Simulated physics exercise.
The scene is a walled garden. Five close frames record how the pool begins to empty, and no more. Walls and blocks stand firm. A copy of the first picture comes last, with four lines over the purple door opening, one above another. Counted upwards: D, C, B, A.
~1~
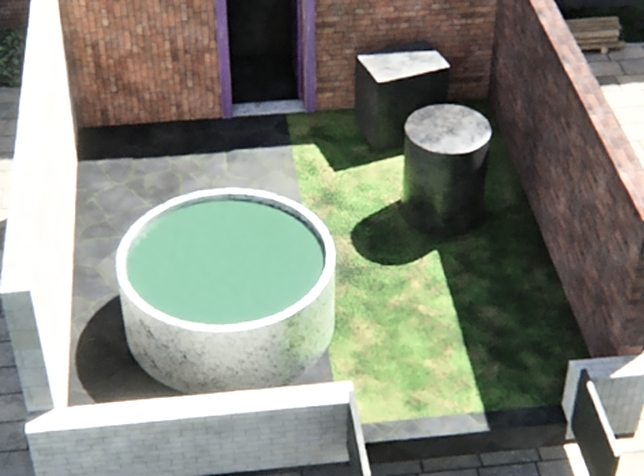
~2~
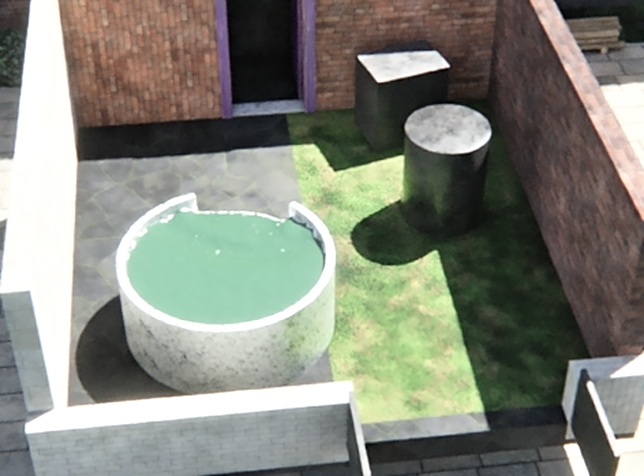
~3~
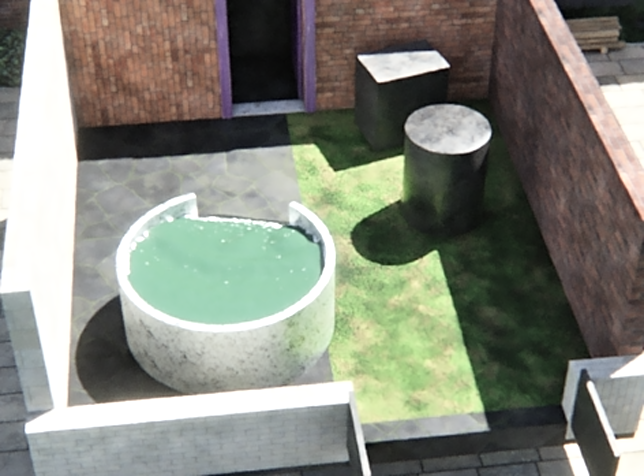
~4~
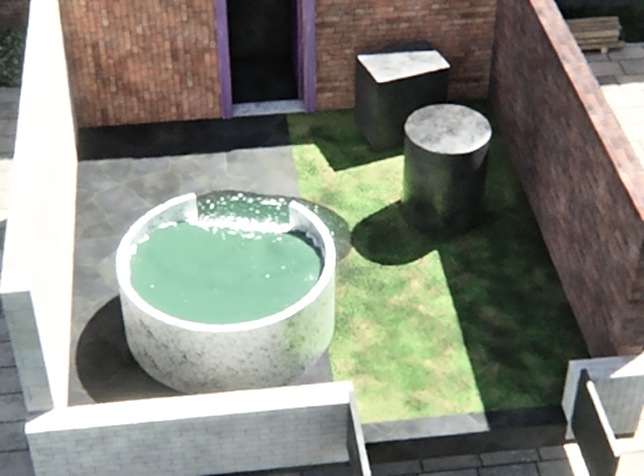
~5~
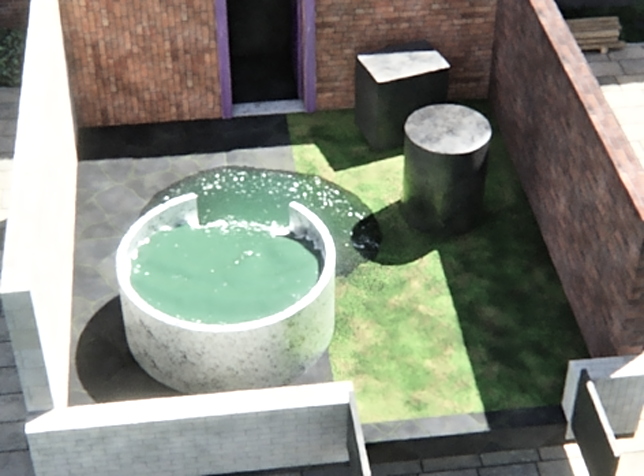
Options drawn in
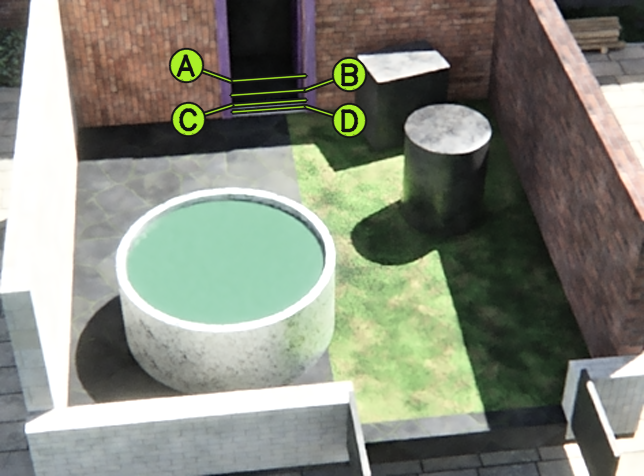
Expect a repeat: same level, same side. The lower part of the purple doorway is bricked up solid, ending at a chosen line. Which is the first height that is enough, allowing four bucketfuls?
Use height B.
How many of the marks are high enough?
Two of them.
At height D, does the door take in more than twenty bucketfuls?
Yes.
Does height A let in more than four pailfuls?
No.
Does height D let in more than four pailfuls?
Yes, that goes wrong.
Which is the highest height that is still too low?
C it is.
In lime, A at (268, 78); B at (268, 92); C at (269, 102); D at (269, 109); from the bottom up D, C, B, A.
With A, nothing gets over.
With B, a splash gets over, under a bucket.
With C, about 13 bucketfuls get in.
With D, dozens of bucketfuls pour in.
